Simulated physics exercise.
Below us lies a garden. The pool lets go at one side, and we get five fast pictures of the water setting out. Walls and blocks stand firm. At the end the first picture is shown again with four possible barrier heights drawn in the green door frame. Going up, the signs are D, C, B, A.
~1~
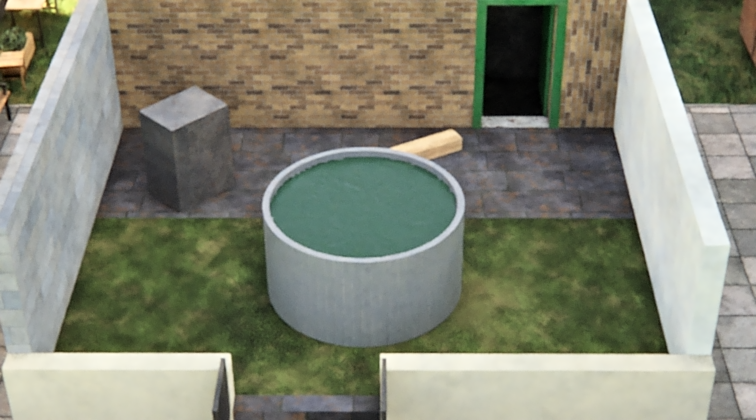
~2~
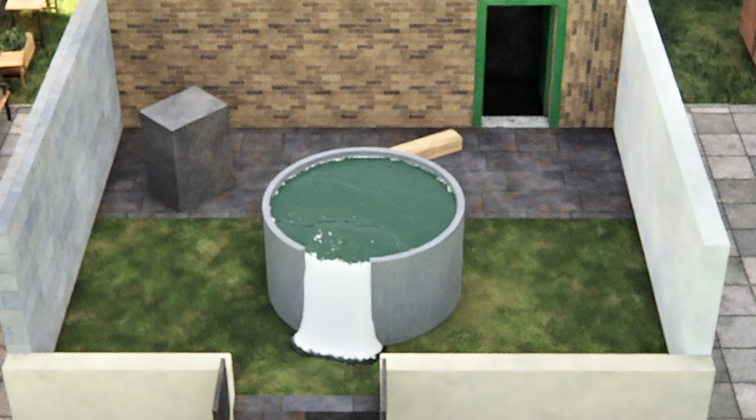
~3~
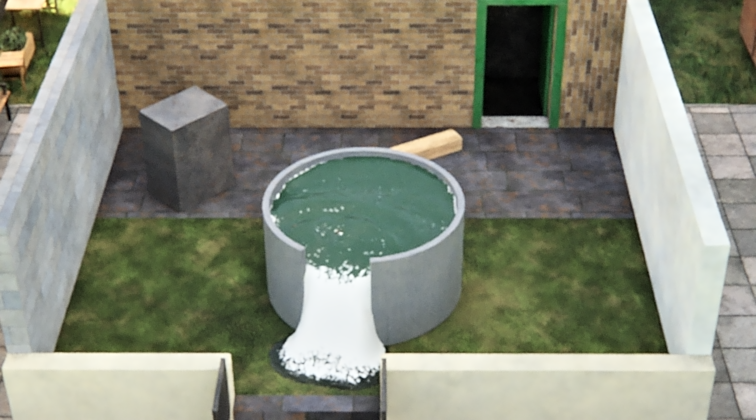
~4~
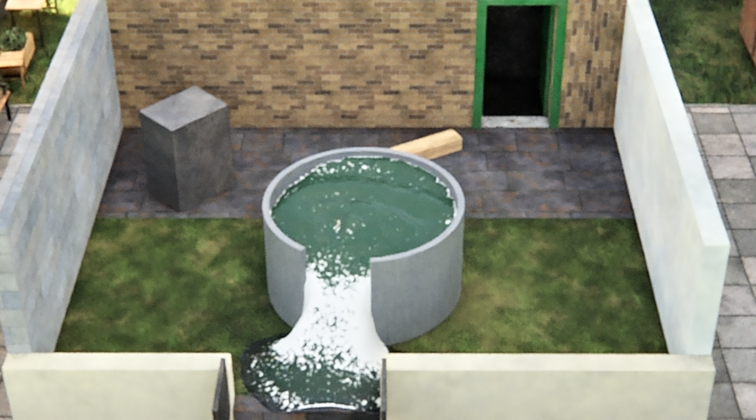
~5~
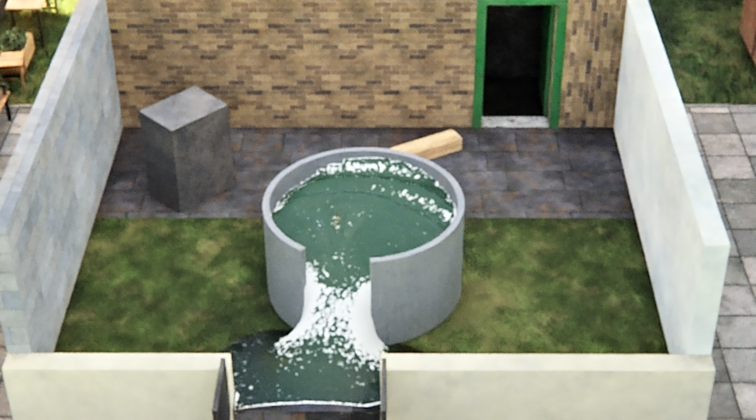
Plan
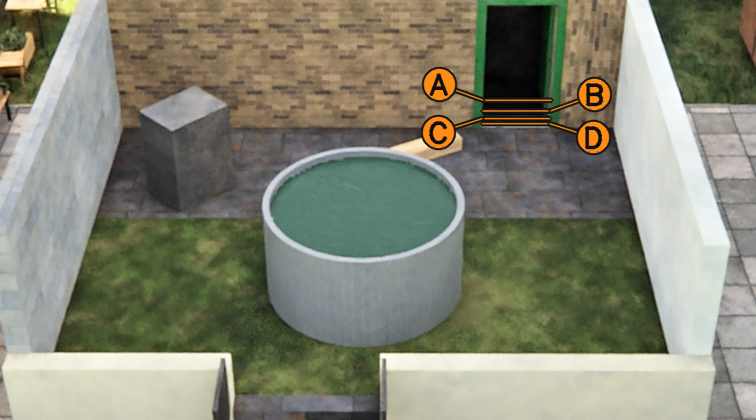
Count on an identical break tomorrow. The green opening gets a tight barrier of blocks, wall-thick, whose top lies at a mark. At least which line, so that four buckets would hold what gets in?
It is D.
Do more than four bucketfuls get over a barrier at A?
No.
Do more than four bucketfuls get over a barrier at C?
No, not at all.
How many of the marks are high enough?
All of them.
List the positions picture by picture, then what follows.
Water in the pool at rest, its middle at (364, 207); foot of the green doorway at (515, 127); open gate at (305, 350), in the first picture.
Front seen at (303, 323), 1 % of the ground wet, in the second picture.
Water covers 2 % of the ground, its front hidden from here, in the third picture.
Front seen at (298, 331), 5 % of the ground wet, in the fourth picture.
Water covers 7 % of the ground, its front hidden from here, in the fifth picture.
On the marked copy, A at (517, 100); B at (516, 110); C at (516, 118); D at (515, 123); from the bottom up D, C, B, A.
For line A, nothing gets over.
For line B, nothing gets over.
For line C, nothing gets over.
For line D, nothing gets over.
